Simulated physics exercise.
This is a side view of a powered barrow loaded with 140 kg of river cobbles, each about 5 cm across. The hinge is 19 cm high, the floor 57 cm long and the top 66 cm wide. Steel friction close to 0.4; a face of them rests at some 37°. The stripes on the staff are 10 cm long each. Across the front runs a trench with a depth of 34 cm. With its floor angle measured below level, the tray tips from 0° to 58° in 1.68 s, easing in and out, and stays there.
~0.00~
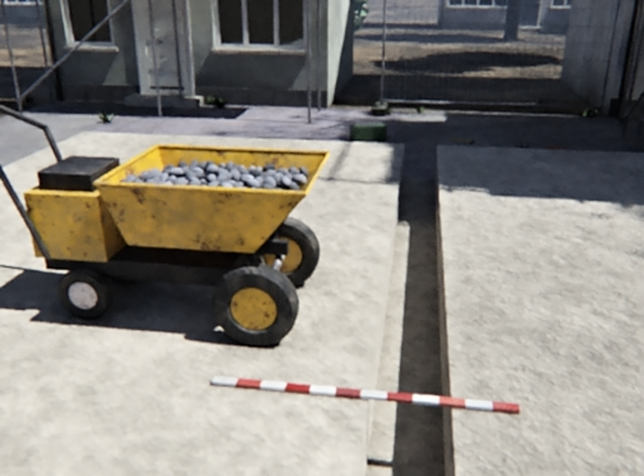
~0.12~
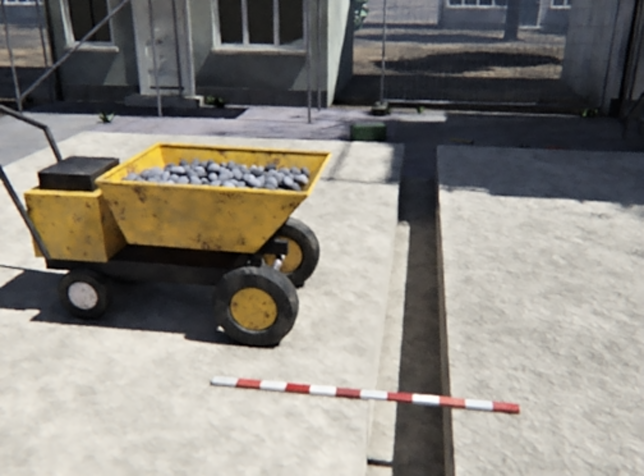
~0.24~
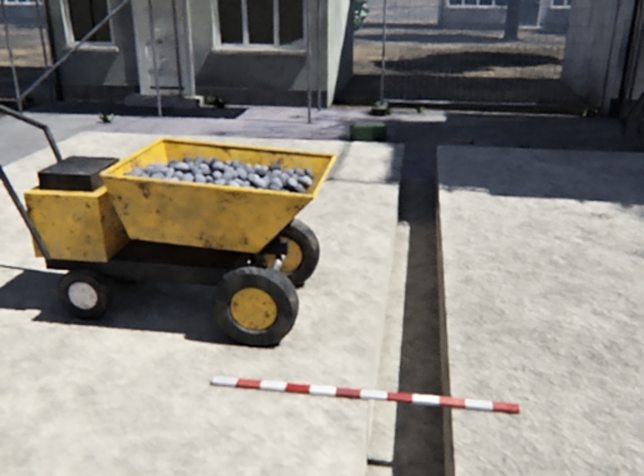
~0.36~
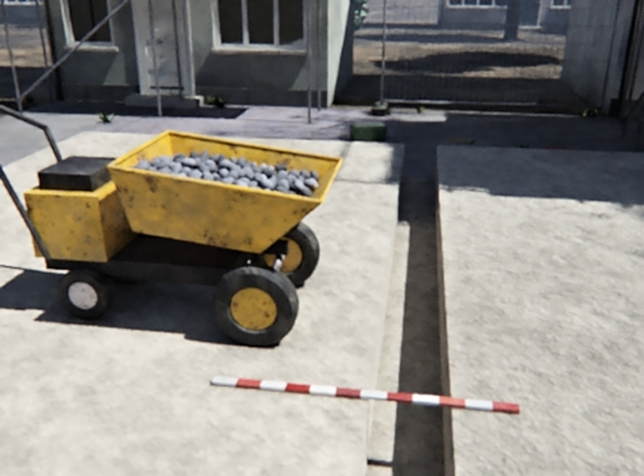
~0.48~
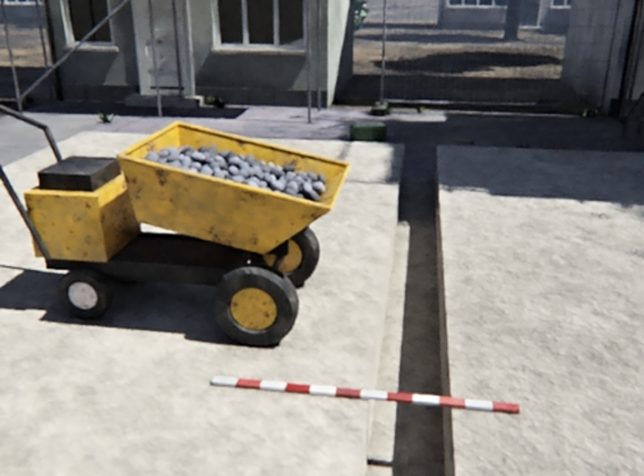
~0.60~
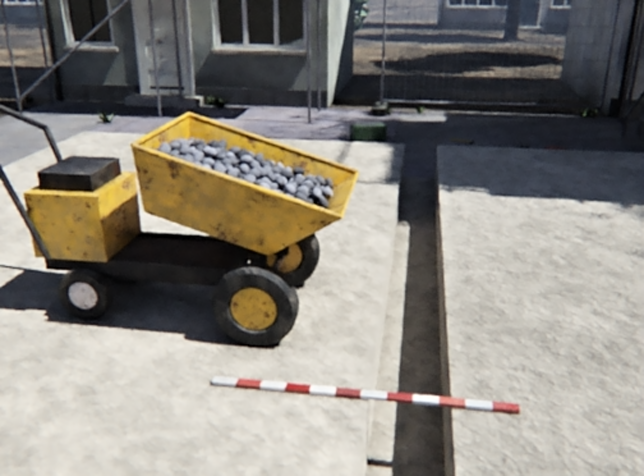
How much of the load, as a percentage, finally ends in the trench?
I would put it at about 65 per cent.
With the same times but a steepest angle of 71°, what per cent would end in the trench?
Then close to 85 per cent.
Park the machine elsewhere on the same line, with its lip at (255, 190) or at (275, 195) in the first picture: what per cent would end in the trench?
I'd say some 55 per cent and some 70 per cent.
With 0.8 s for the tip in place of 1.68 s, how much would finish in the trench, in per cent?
My guess is near 55 percent.
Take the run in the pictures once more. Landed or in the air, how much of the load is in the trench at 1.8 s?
Some 15 per cent of the load by that point.
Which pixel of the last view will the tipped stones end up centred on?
(416, 367).
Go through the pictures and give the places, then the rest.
In the first picture, lip at (306, 194), floor tilted 0°, highest stones at (217, 172).
In the second picture, lip at (308, 195), floor tilted 1°, highest stones at (204, 170); the stones move at 0.1 m/s on average.
In the third picture, the tray is at 3°, its lip at (313, 198); the top of the load is at (205, 166); the stones move at 0.2 m/s on average.
In the fourth picture, lip at (321, 202), floor tilted 7°, highest stones at (195, 162); the stones move at 0.3 m/s on average.
In the fifth picture, the tray is at 11°, its lip at (331, 209); the top of the load is at (191, 155); the stones move at 0.4 m/s on average.
In the sixth picture, lip at (342, 217), floor tilted 17°, highest stones at (196, 147); the stones move at 0.4 m/s on average.
After 1.3 s the floor is at 49°; 100 % in the tray; the foremost stones are at (374, 245).
After 1.8 s the floor is at 58°; 87 % in the tray, 13 % in the trench; the foremost stones are at (443, 343).
After 2.1 s the floor is at 58°; 61 % in the tray, 32 % in the trench, 7 % past the trench; the foremost stones are at (511, 316).
After 4.1 s the floor is at 58°; 27 % in the tray, 65 % in the trench, 8 % past the trench; the foremost stones are at (565, 335).
